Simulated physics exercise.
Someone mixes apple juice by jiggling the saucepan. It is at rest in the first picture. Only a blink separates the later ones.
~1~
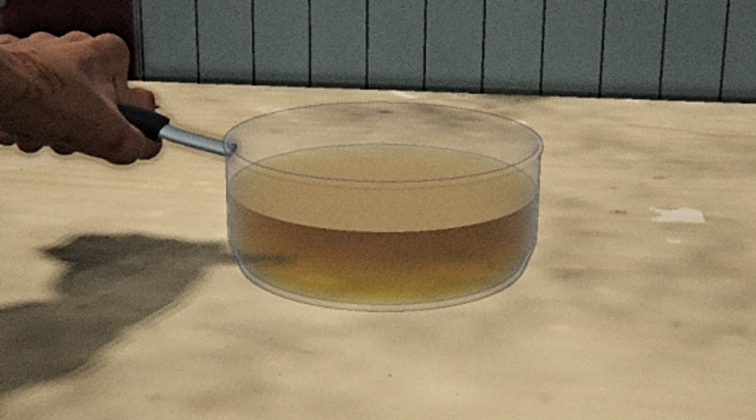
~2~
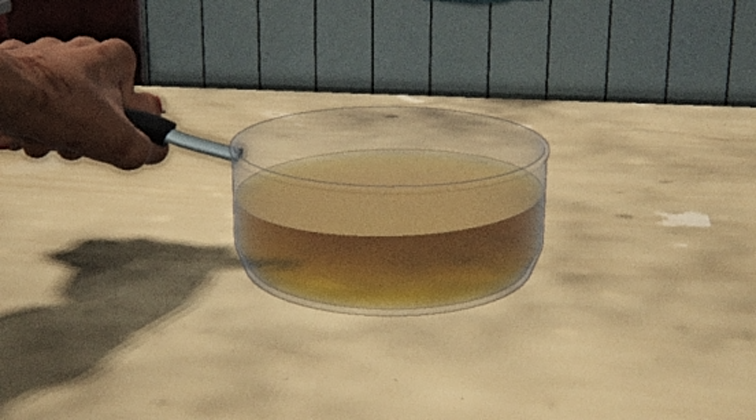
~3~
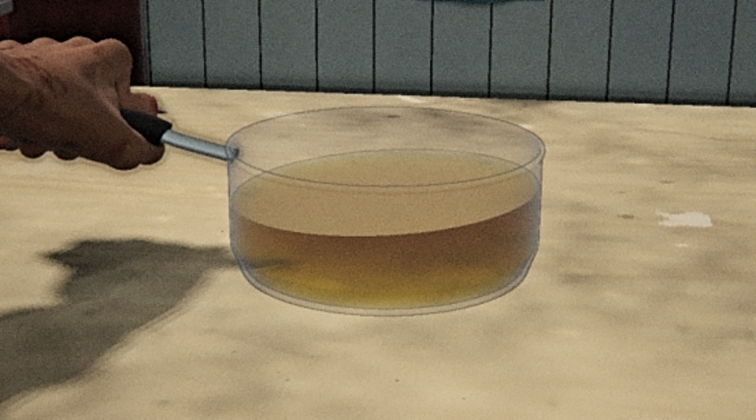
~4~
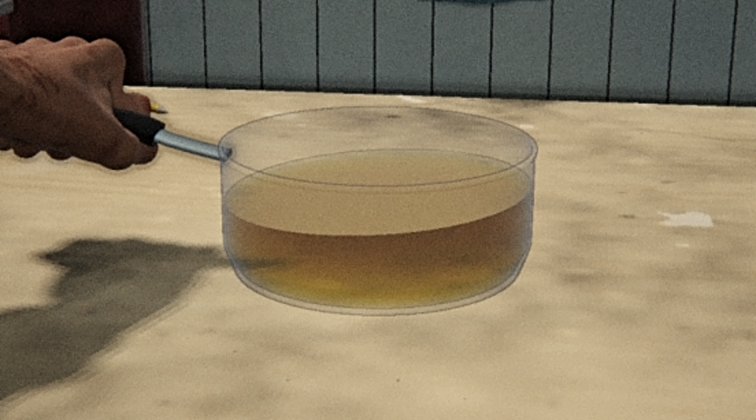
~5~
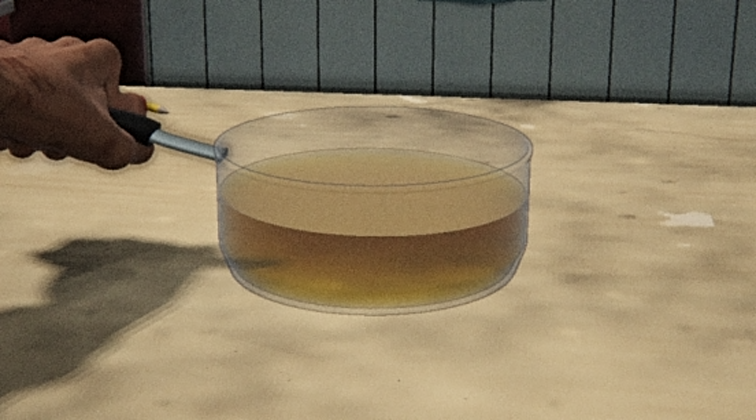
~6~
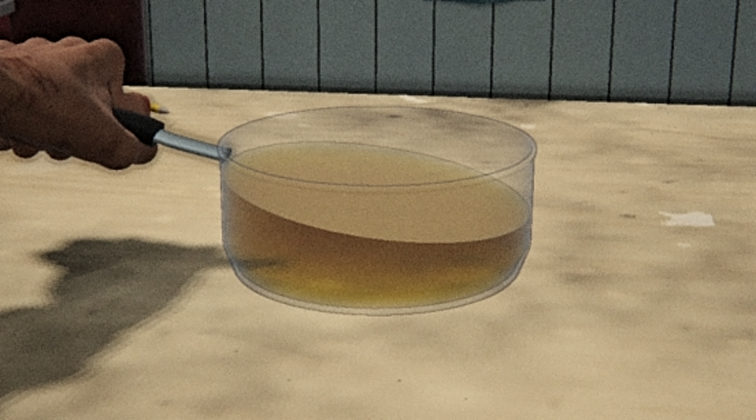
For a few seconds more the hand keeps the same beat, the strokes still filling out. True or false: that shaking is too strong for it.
True.
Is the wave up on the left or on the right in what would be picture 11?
It's the right end.
Shortly, the highest wave so far comes most of the way to the rim.
Then, the highest wave so far goes over the rim.
At the finish, the highest wave so far goes over the rim; some is on the top.
